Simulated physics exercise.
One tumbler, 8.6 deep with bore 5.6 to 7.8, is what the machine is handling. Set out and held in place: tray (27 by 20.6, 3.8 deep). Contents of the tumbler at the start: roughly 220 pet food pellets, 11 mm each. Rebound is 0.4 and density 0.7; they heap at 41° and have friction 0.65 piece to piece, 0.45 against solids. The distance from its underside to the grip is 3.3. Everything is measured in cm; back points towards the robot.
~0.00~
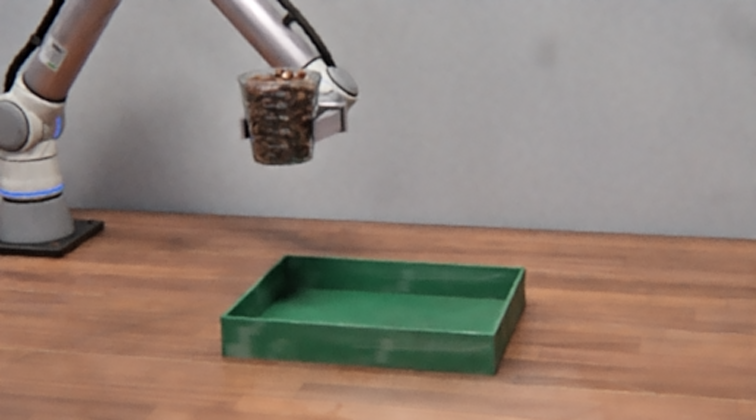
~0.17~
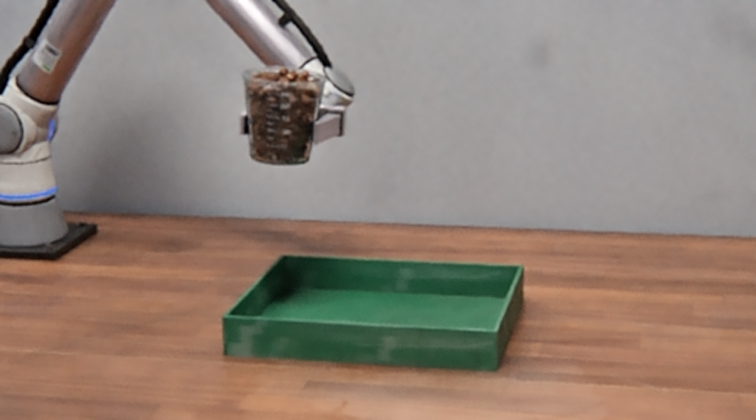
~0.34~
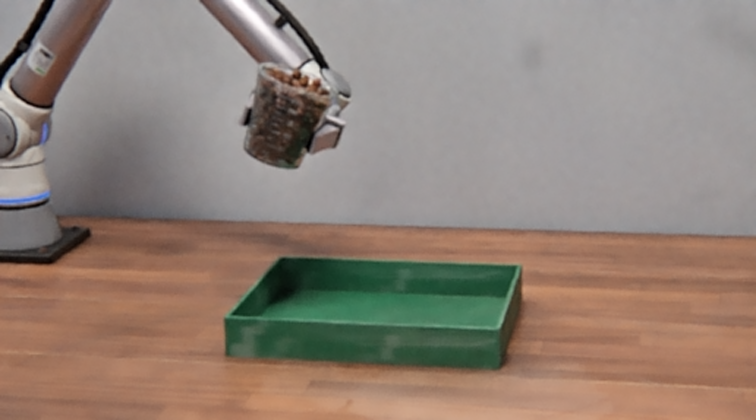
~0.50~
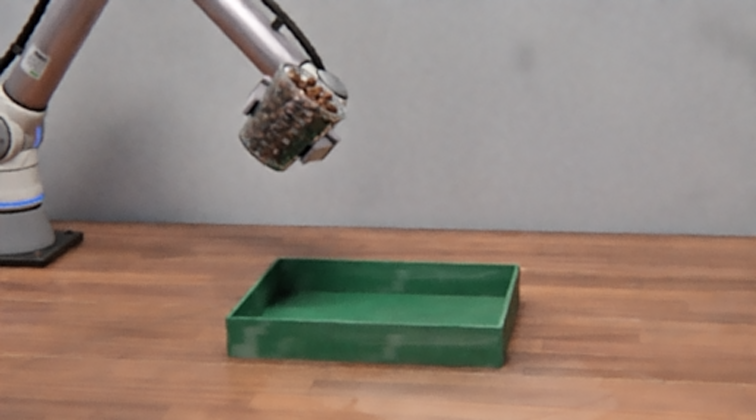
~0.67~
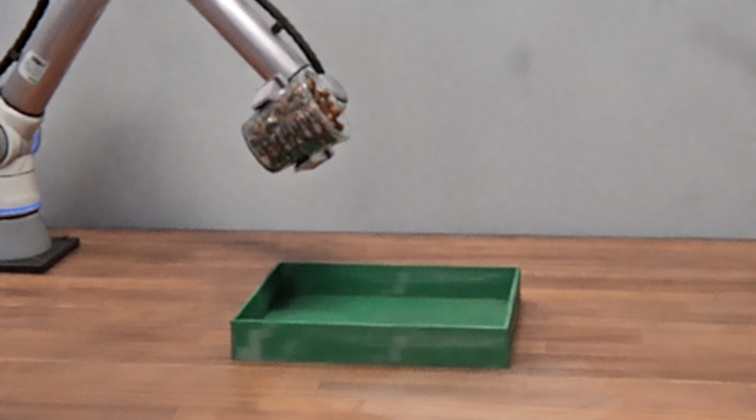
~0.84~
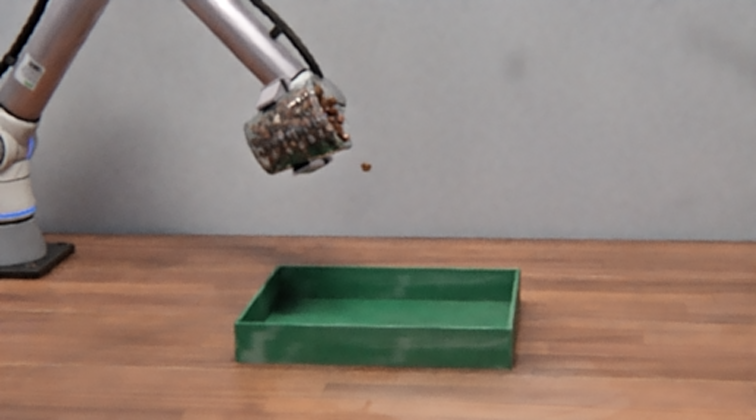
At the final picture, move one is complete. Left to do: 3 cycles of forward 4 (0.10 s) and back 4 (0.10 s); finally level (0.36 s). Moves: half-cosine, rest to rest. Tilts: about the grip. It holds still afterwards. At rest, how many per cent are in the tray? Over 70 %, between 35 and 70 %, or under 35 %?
Between 35 and 70 %.
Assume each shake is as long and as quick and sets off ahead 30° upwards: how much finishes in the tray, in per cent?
Roughly 75 percent of it.
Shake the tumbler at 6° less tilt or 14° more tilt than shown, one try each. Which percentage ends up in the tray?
45 and 85 %.
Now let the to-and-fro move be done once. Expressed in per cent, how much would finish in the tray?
In that case, some 35 per cent.
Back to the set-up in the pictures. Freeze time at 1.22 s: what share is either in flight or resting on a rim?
Roughly 11 per cent.
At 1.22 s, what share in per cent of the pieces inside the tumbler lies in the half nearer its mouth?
70 %.
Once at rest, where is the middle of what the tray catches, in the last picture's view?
Middle point: About (427, 324).
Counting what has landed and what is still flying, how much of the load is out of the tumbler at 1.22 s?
I'd put it at some 40 per cent at that point.
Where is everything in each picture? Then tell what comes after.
In the first frame, tumbler middle at (282, 119), level; upper third of the load around (280, 89), from x 250 to 310, top at y 75; 219 in the tumbler.
In the second frame, tumbler middle at (282, 118), tilted 6° forward; upper third of the load around (284, 90), from x 255 to 315, top at y 70.
In the third frame, tumbler middle at (285, 120), tilted 22° forward; upper third of the load around (287, 92), from x 255 to 325, top at y 75.
In the fourth frame, tumbler middle at (287, 122), tilted 41° forward; upper third of the load around (293, 98), from x 250 to 335, top at y 75.
In the fifth frame, tumbler middle at (292, 127), tilted 57° forward; upper third of the load around (302, 106), from x 250 to 340, top at y 85.
In the sixth frame, tumbler middle at (294, 131), tilted 63° forward; upper third of the load around (305, 112), from x 255 to 365, top at y 90; 218 in the tumbler, 1 in flight or on a rim.
After 1.22 s, tilted 63° forward, highest piece 24 above the table; 127 in the tumbler, 67 in the tray, 25 in flight or on a rim.
After 1.61 s, tilted 35° forward, highest piece 24 above the table; 123 in the tray, 89 in the tumbler, 3 on the table or floor, 4 in flight or on a rim.
After 2.00 s, level, highest piece 24 above the table; 127 in the tray, 89 in the tumbler, 3 on the table or floor.
After 3.05 s, level, highest piece 24 above the table; 127 in the tray, 89 in the tumbler, 3 on the table or floor.
At rest, 127 in the tray, 89 in the tumbler, 3 on the table or floor. That is 58 % in the tray.
